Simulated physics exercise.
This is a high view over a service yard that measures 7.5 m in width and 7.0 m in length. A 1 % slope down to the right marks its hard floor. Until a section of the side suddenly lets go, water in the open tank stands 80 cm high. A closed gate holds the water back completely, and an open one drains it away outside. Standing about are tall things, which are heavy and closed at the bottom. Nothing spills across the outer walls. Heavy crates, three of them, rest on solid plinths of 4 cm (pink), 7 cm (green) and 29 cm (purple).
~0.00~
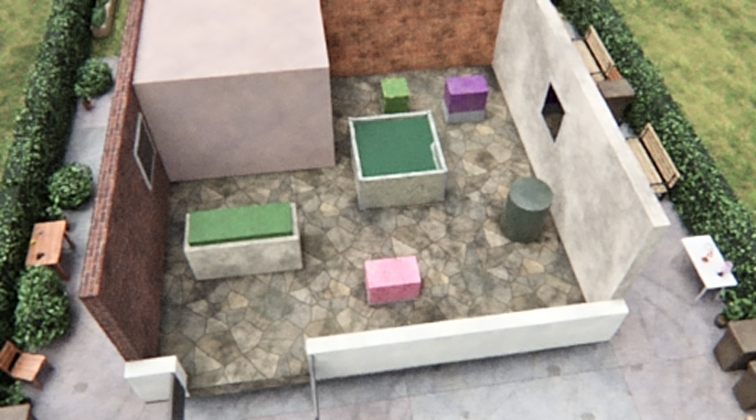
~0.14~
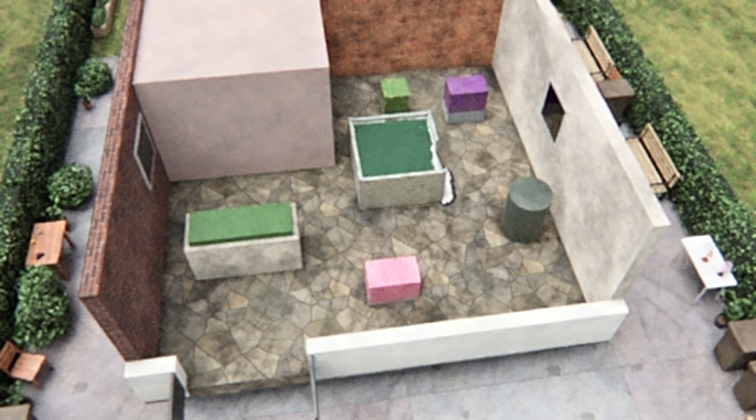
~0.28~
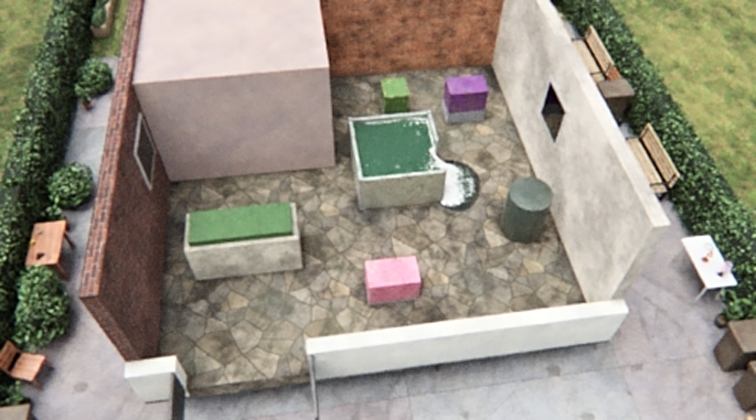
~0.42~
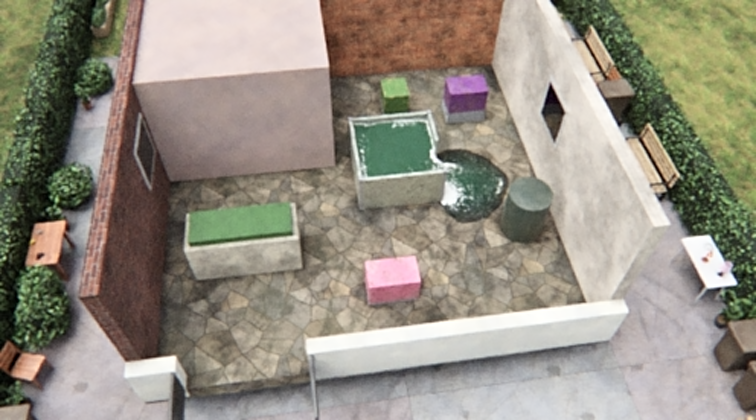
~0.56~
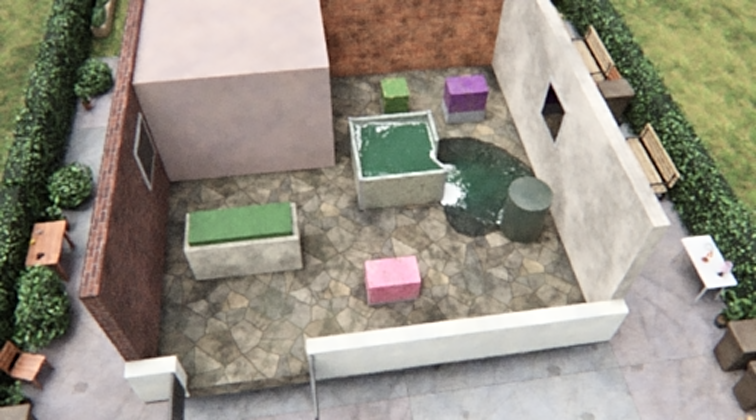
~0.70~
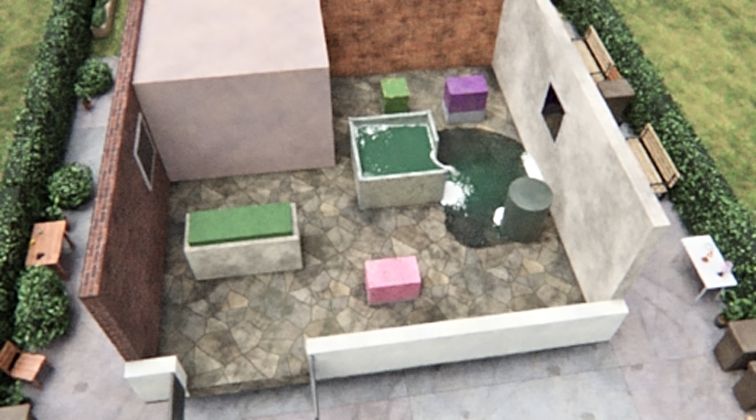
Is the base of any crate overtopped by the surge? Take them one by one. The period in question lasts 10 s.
The pink crate is overtopped; the green crate is overtopped; the purple crate is not overtopped.
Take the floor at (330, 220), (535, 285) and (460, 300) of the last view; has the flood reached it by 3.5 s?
Going through the three points: Not yet touched, then awash, then awash.
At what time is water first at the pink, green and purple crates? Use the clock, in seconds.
The pink one at 3.4 seconds, green at 3.2 seconds and purple at 0.8 seconds.
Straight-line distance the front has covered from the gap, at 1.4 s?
Around 3.4 metres.
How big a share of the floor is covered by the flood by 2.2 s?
30 %.
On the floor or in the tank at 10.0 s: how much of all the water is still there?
98 %.
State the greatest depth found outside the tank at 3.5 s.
I'd say near 28 centimetres.
After 1.4 s water covers 20 % of the floor and is deepest (46 cm) near (533, 197); pink plinth not reached, green plinth not reached, purple plinth reached.
After 2.2 s water covers 30 % of the floor and is deepest (32 cm) near (544, 203); pink plinth not reached, green plinth not reached, purple plinth reached.
After 3.5 s water covers 40 % of the floor and is deepest (28 cm) near (490, 65); pink plinth reached, green plinth reached, purple plinth reached.
After 6.0 s water covers 70 % of the floor and is deepest (16 cm) near (495, 79); pink plinth reached, green plinth reached, purple plinth reached.
After 10.0 s water covers 85 % of the floor and is deepest (12 cm) near (418, 76); highest at the pink plinth 10 cm, highest at the green plinth 11 cm, highest at the purple plinth 17 cm.
